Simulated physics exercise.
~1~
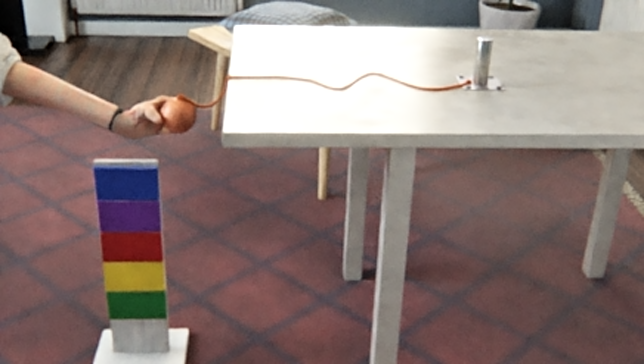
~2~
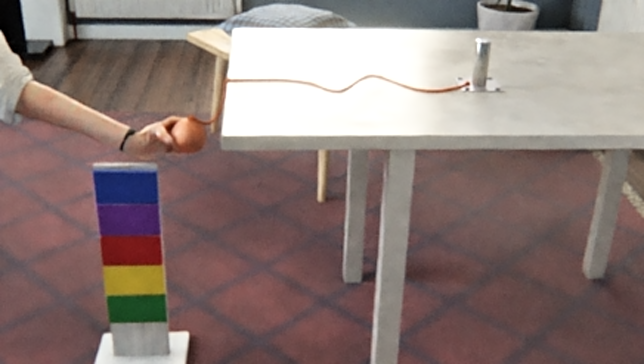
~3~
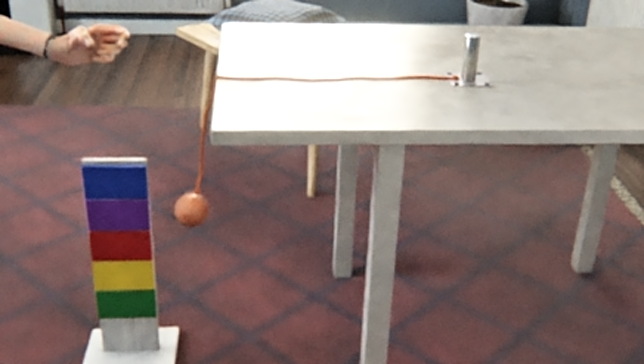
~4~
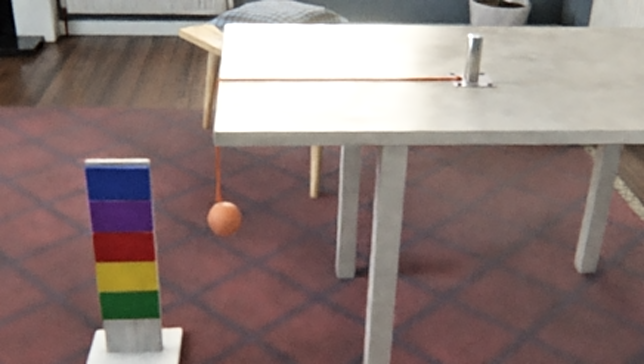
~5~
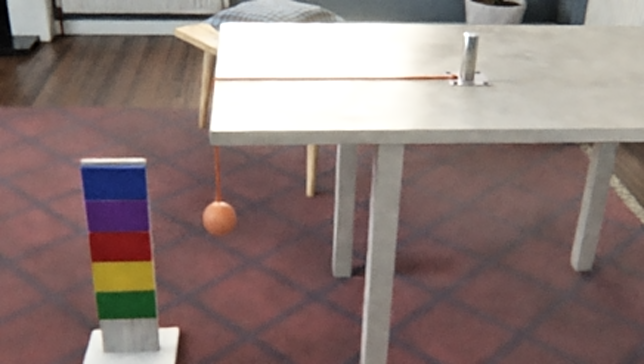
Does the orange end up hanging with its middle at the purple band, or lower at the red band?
It hangs with its middle level with the purple band.
